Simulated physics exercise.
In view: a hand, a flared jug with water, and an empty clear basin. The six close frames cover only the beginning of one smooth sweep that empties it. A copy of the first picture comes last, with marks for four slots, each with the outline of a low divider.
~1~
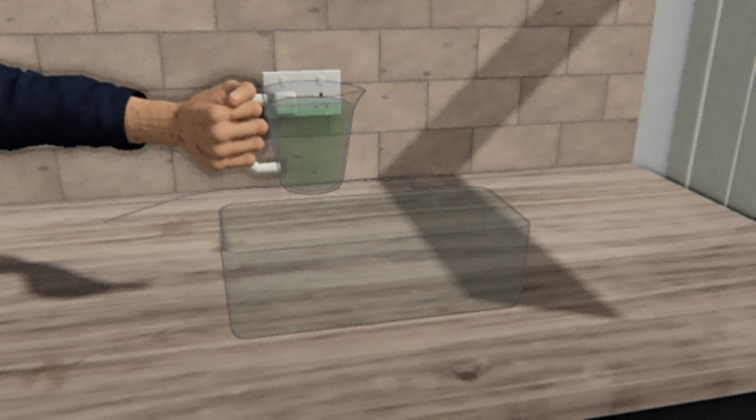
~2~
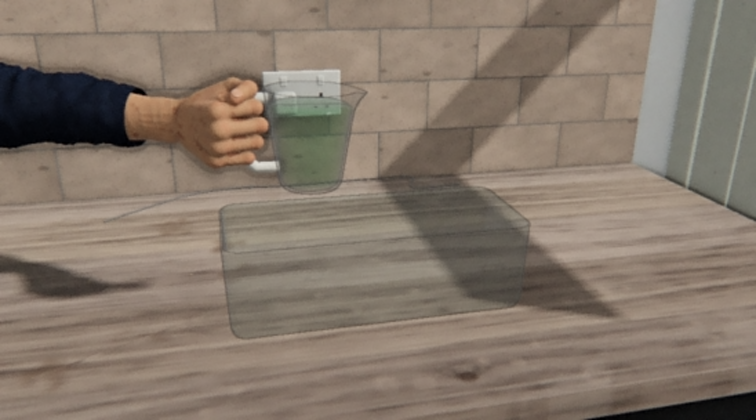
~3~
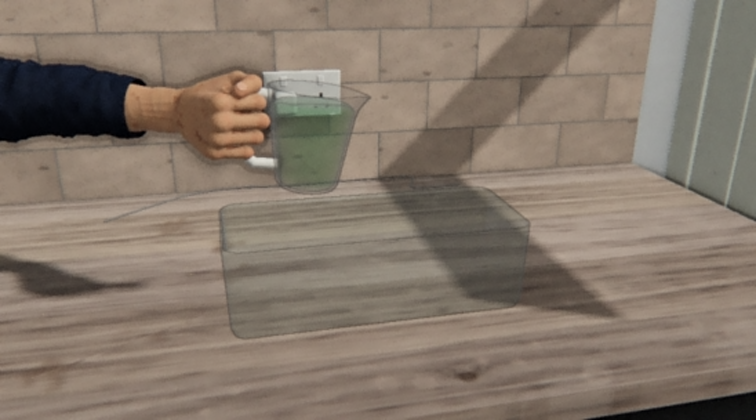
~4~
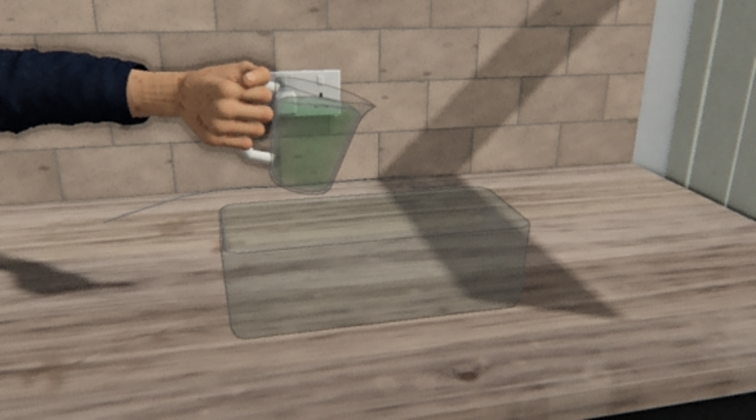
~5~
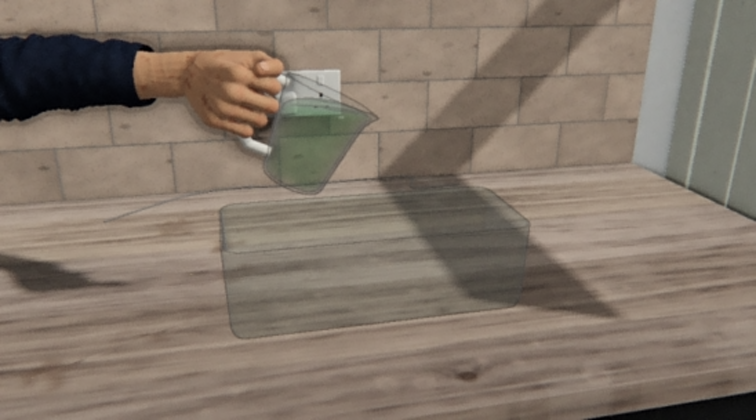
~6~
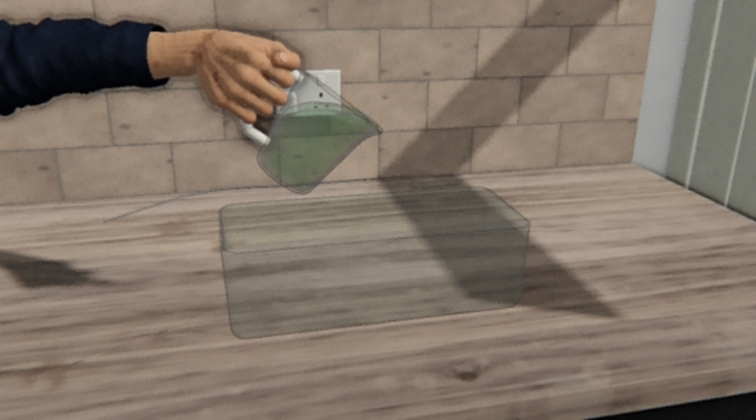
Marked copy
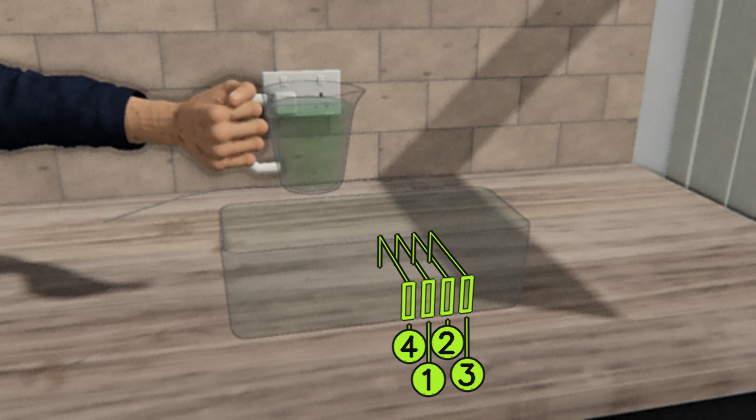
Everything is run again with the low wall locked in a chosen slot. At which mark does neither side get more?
Place 4 does it best.
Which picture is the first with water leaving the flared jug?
Picture 6.
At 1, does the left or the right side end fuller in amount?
The left side.
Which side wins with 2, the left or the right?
The left side.
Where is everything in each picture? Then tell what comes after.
Upright, lip at (364, 90); basin from (231, 336) to (518, 302); nothing has left yet.
Upright, lip at (366, 91); nothing has left yet.
Tipped about 7°, lip at (369, 96); nothing has left yet.
Tipped about 15°, lip at (374, 105); nothing has left yet.
Tipped about 26°, lip at (378, 117); nothing has left yet.
Tipped about 38°, lip at (380, 132); water is over the lip, down to (380, 132).
On the marked copy, 1 at (428, 322); 2 at (447, 320); 3 at (466, 318); 4 at (409, 325).
For place 1, about 74 % ends left of the wall and 23 % right of it; 3 % is lost outside.
For place 2, about 90 % ends left of the wall and 7 % right of it; 3 % is lost outside.
For place 3, about 90 % ends left of the wall and 7 % right of it; 3 % is lost outside.
For place 4, about 52 % ends left of the wall and 46 % right of it.
